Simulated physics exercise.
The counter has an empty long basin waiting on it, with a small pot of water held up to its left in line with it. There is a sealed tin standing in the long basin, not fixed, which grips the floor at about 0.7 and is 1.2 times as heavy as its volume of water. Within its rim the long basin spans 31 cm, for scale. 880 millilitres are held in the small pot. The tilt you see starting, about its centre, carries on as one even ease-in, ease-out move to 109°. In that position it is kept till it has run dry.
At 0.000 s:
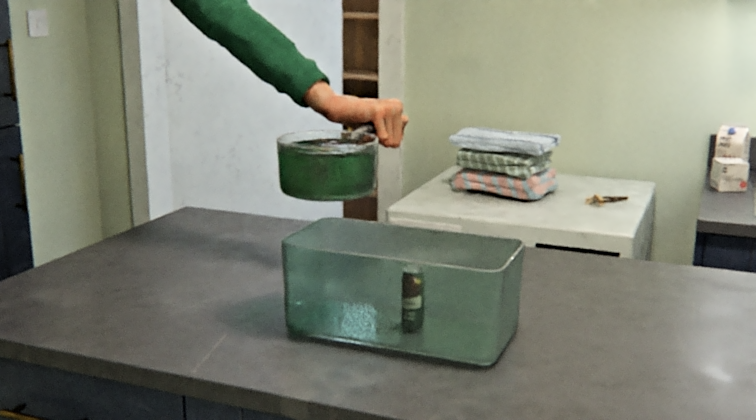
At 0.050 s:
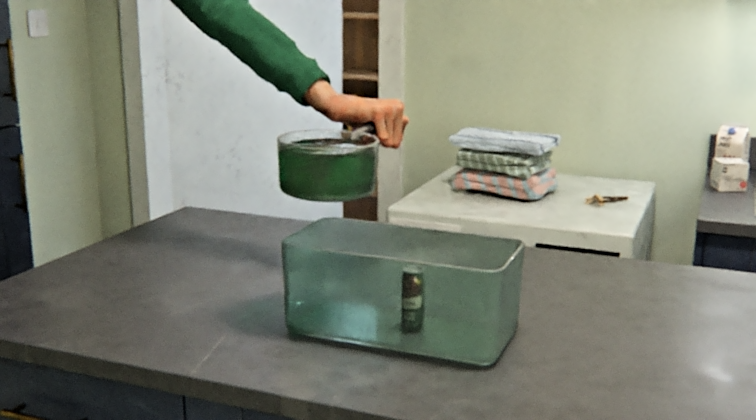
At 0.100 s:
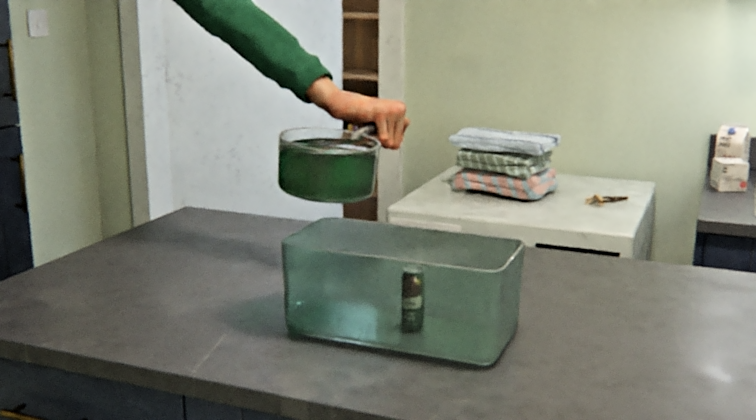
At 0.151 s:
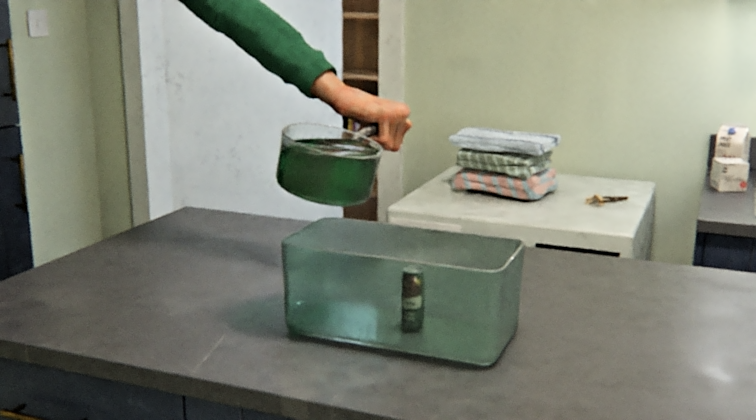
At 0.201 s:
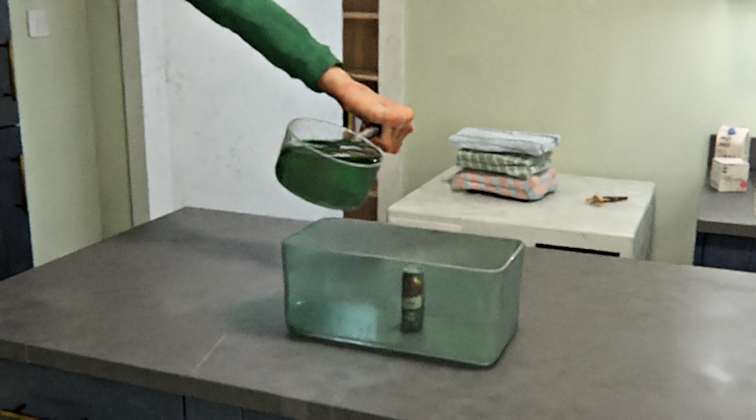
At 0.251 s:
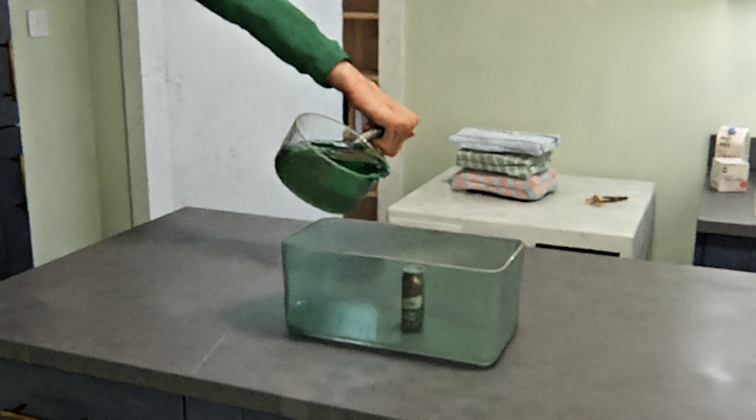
The video shows a hand in a green sleeve holding a small clear pot of green-looking liquid above a long glass basin with a tin inside, first nearly level, then tilting it steadily rightward as the liquid shifts toward the rim.
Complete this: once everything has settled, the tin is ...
Once everything has settled, the tin is lying over.
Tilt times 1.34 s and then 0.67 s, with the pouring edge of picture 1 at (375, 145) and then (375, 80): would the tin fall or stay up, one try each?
The tin stays vertical the first time and stays vertical the second time.
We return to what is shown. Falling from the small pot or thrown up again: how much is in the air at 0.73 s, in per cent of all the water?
Close to 2 in every hundred parts.
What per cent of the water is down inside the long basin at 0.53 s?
Roughly 48 percent of it.
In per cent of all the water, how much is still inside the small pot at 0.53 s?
Some 24 % of it is still there.
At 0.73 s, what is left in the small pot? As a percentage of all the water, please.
I reckon near 4 per cent still sits there.
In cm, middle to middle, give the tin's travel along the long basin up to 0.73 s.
Centre to centre, close to 2 cm.
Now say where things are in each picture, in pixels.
Tilt 0°; pouring edge (374, 144); surface from (287, 143) to (374, 150); the long basin's rim runs from (302, 231) to (514, 257); the tin's top is at (414, 272), in the first frame.
Tilt 1°; pouring edge (374, 145); surface from (287, 142) to (374, 151), in the second frame.
Tilt 6°; pouring edge (376, 149); surface from (289, 142) to (375, 152), in the third frame.
Tilt 13°; pouring edge (377, 156); surface from (290, 142) to (378, 154), in the fourth frame.
Tilt 23°; pouring edge (378, 165); surface from (289, 144) to (380, 159); 1 per cent is over the edge, in the fifth frame.
Tilt 34°; pouring edge (378, 176); surface from (287, 145) to (380, 170); 6 per cent is over the edge, in the sixth frame.
Then, 0.53 s in, the tilt is 97° and 24 per cent is still to pour; the tin stands where it began.
Then, 0.73 s in, the tilt is 109° and 4 per cent is still to pour; the tin leans 10°.
Then, 0.94 s in, the tilt is 109° and 0 per cent is still to pour; the tin lies on its side.
Then, 1.17 s in, the tilt is 109° and 0 per cent is still to pour; the tin lies on its side.
Finally, the tin lies on its side.
